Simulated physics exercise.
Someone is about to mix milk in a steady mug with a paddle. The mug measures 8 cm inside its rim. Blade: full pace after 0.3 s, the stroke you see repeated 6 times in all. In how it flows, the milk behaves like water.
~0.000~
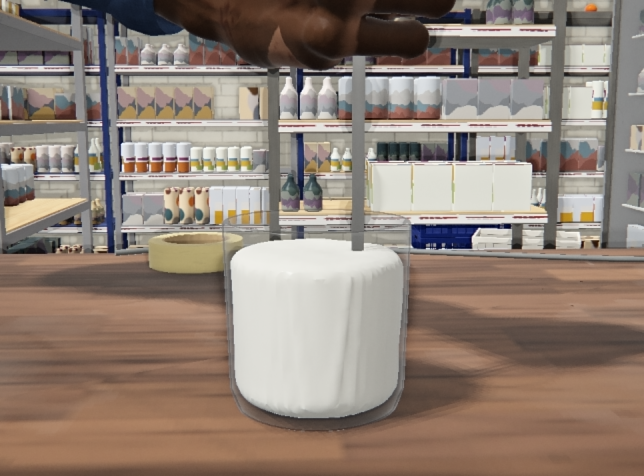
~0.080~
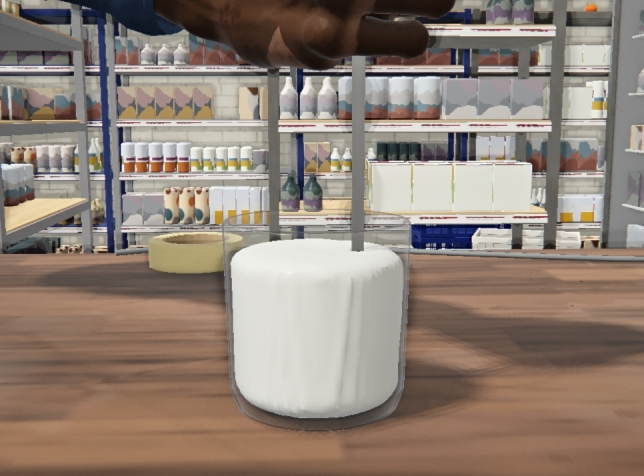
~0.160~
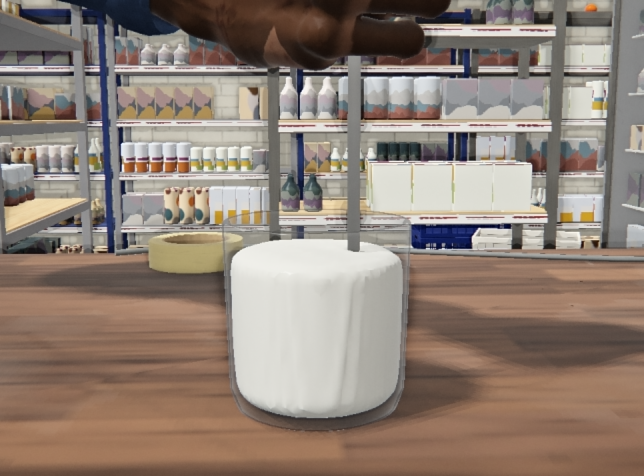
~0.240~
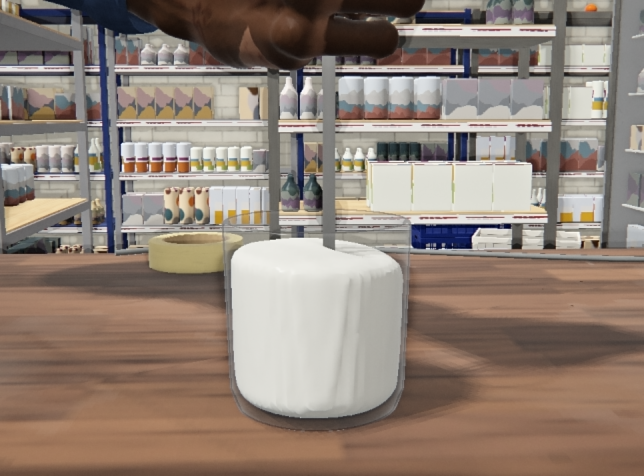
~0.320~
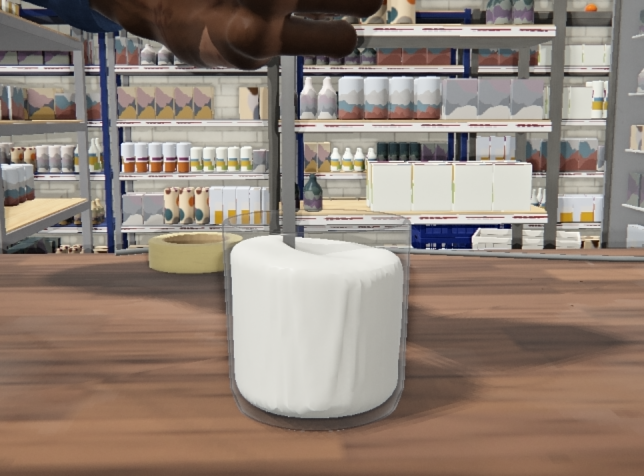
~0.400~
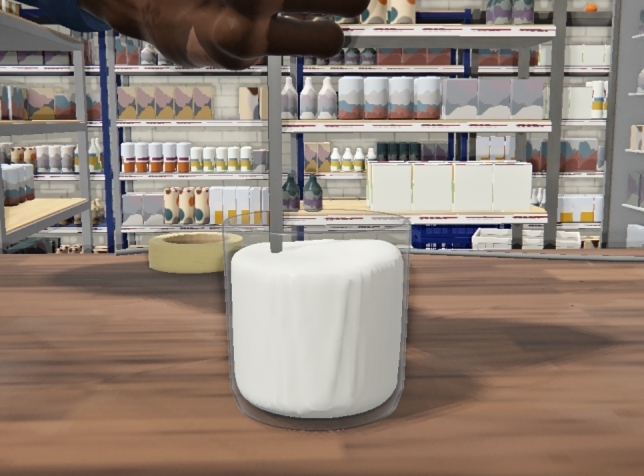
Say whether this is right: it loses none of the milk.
Right.
By 1.09 s 0 ml is over the rim.
By 1.78 s 0 ml is over the rim.
By 2.47 s 0 ml is over the rim.
By 3.16 s 0 ml is over the rim.
At rest 0 ml is over the rim.
